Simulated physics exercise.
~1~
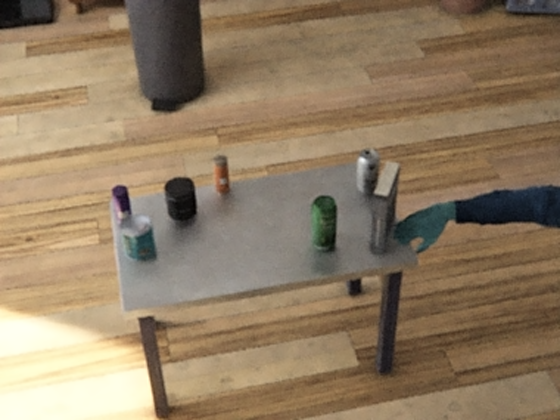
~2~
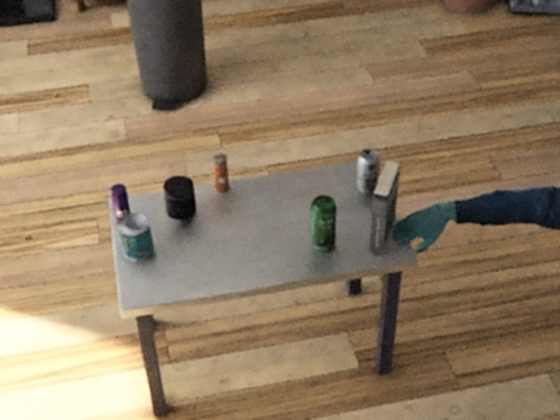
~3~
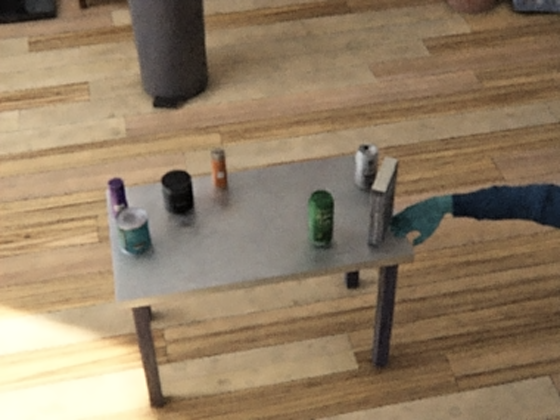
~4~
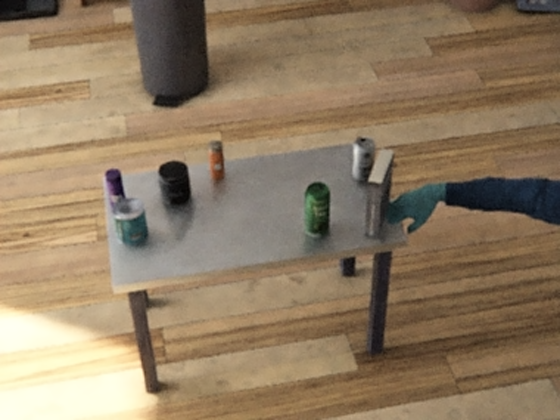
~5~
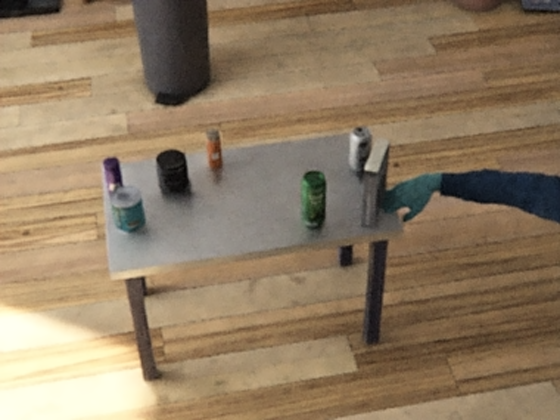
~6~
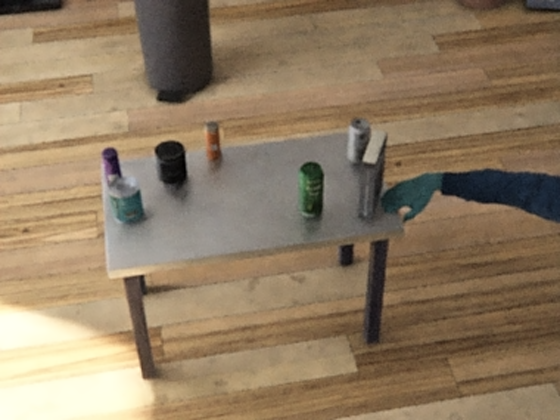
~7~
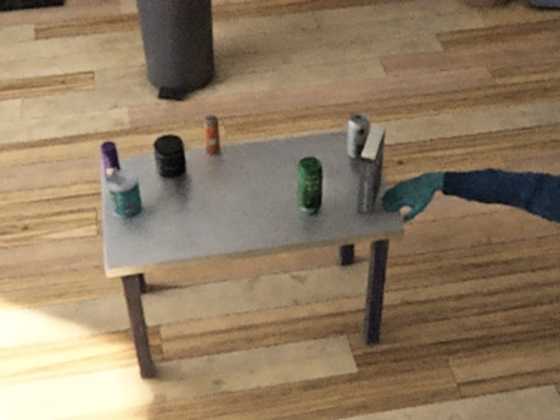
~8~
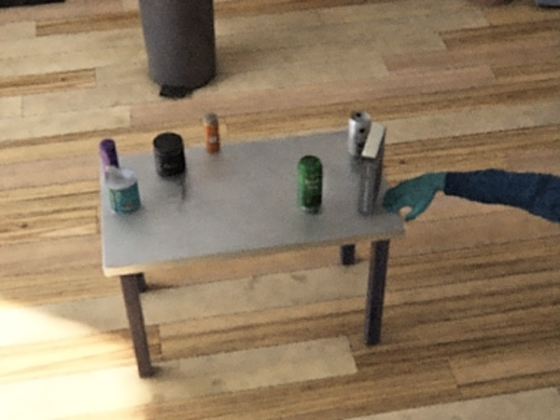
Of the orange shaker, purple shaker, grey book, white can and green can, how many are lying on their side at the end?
None of them are on their side; the two shakers, the book and the two cans all still stand upright on the table.
Small table sliding away from the viewer beside a gloved hand, then stopping with its cans, jars and grey book still standing.
